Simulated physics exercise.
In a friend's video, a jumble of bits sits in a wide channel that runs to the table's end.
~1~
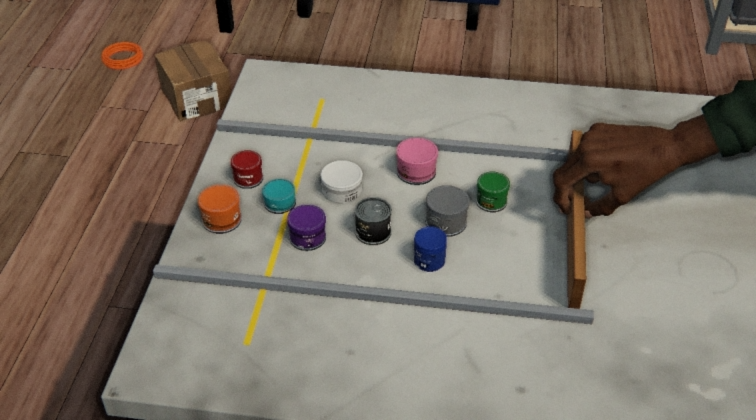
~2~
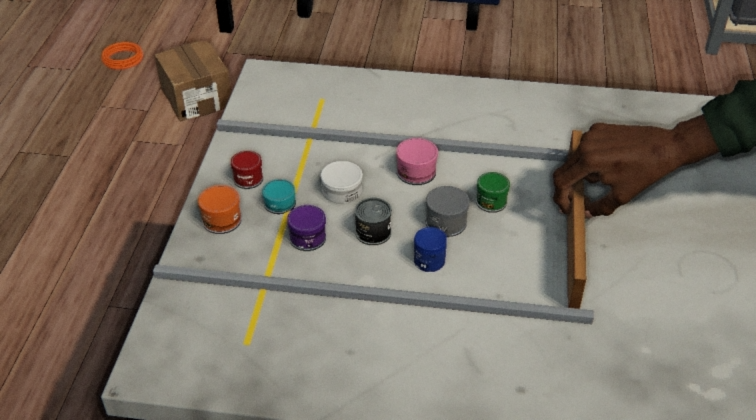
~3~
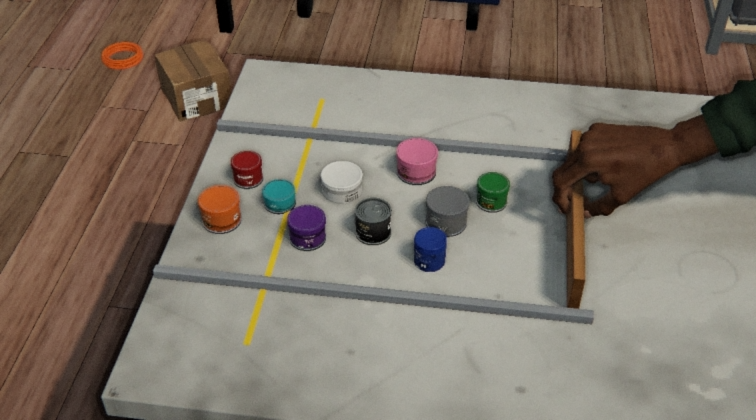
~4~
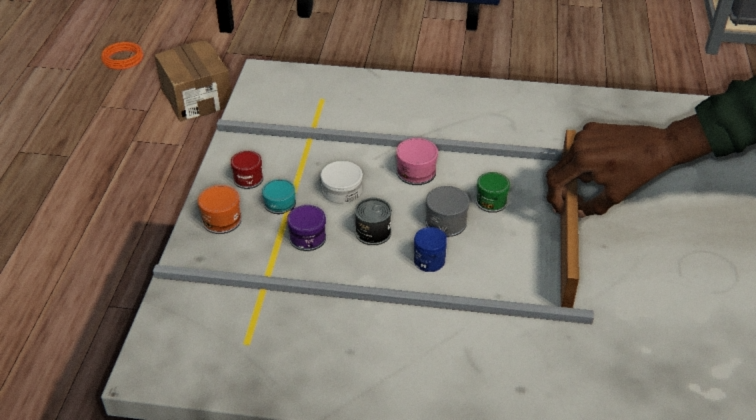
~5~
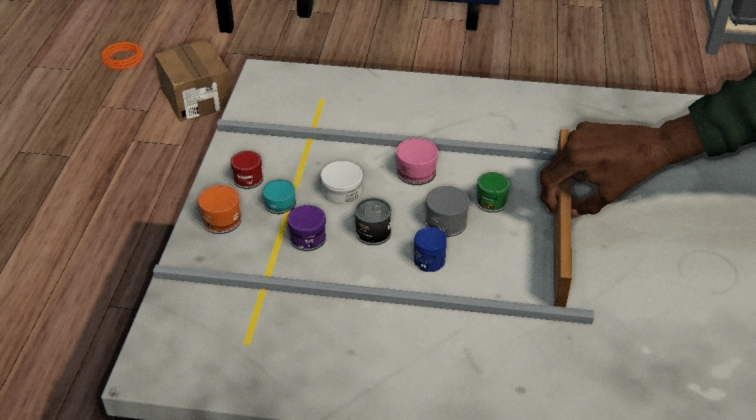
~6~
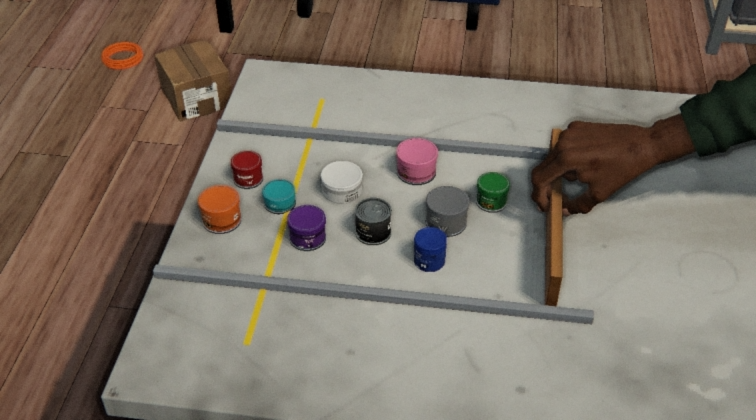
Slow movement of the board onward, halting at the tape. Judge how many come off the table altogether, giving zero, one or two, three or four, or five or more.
After the sweep, the pieces gone from the top come to zero, as it turns out.
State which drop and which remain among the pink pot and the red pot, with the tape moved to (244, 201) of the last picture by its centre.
Pink pot: Still there. Red pot: Over the edge.
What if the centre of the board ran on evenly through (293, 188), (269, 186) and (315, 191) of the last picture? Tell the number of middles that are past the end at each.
By position: 0 / 1 / 0.
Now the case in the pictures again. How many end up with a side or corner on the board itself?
5 in contact.
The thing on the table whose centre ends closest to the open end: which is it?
That'd be the red pot, foremost of the lot.
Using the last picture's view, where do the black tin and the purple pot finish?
In the last view, the middles sit near (263, 221) and near (226, 229).
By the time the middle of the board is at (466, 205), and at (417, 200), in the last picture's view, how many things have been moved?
The first number is 2, the next one 5.
Soon after, none off yet; orange tin at rest near (220, 210); red pot at rest near (247, 170); turquoise pot at rest near (279, 196).
At rest, the number that fall off is zero.
